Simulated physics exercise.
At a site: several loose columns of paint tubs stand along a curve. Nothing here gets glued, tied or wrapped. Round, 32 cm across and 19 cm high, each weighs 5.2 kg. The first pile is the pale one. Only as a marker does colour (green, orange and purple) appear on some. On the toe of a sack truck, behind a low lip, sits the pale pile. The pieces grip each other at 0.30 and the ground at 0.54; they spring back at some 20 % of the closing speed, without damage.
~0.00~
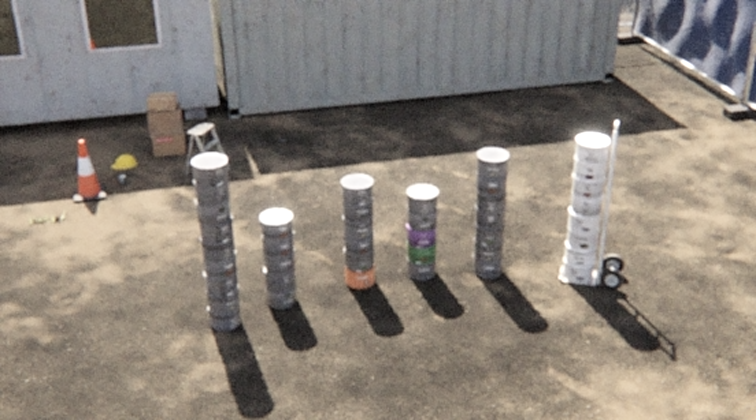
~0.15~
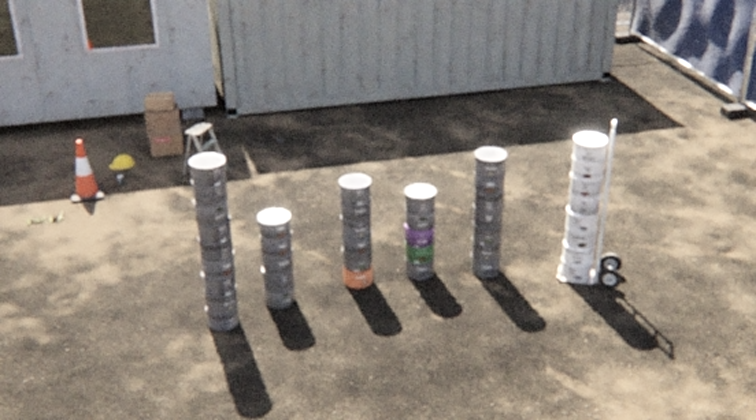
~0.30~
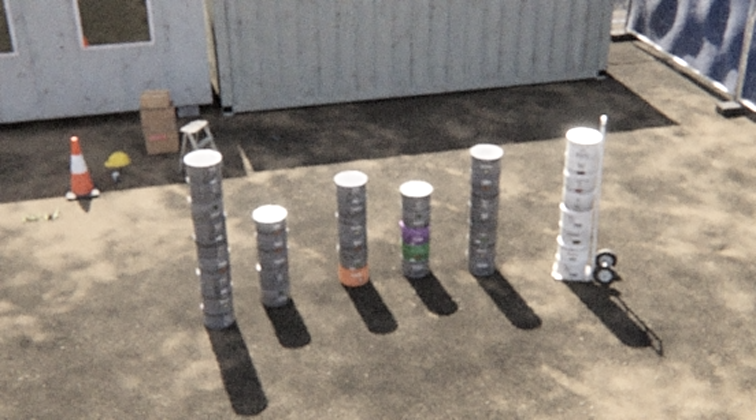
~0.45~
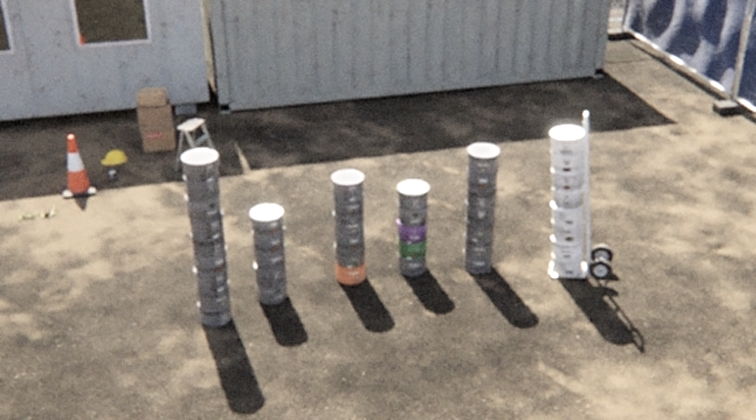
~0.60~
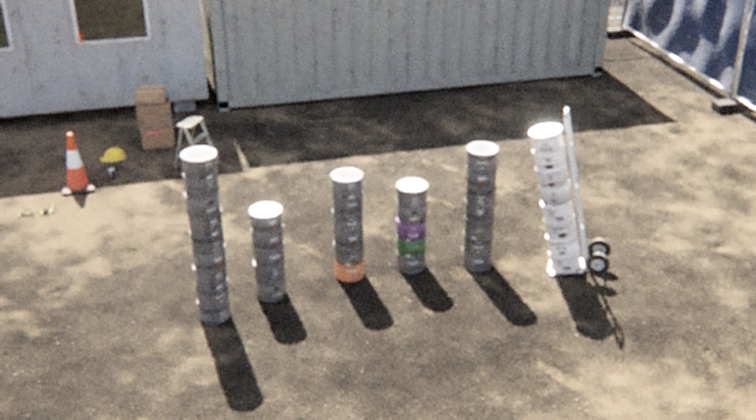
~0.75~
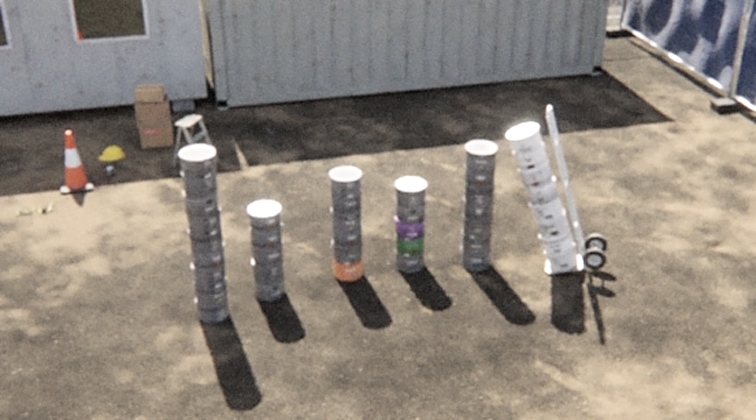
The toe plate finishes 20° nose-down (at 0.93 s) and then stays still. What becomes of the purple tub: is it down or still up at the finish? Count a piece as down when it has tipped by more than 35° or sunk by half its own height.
It is down.
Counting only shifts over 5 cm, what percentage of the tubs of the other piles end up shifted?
It is 60 per cent.
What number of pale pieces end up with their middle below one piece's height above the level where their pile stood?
Pale pieces: 8.
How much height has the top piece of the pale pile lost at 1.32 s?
Some 40 centimetres.
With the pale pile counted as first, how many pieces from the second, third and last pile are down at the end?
Counts - second: 6, third: 3, last: 0.
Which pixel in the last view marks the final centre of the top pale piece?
Look for the top piece around pixel (331, 203).
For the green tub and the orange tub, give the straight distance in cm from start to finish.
Moved: Green 10, orange 0.
Around 1.32 s, 8 of the pale pile down; none of the 32 other tubs down, 7 disturbed; purple tub unmoved.
Around 2.36 s, 8 of the pale pile down; 4 of the 32 other tubs down; purple tub tipped 20°; green tub tipped 6°.
Around 3.78 s, 7 of the pale pile down; 14 of the 32 other tubs down; purple tub on its side.
Finally (4.8 s), 7 of the pale pile down; 14 of the 32 other tubs down; purple tub on its side; green tub displaced 50 mm; orange tub unmoved. Seen by the last camera, middles, purple tub near (399, 232), green tub near (411, 244).
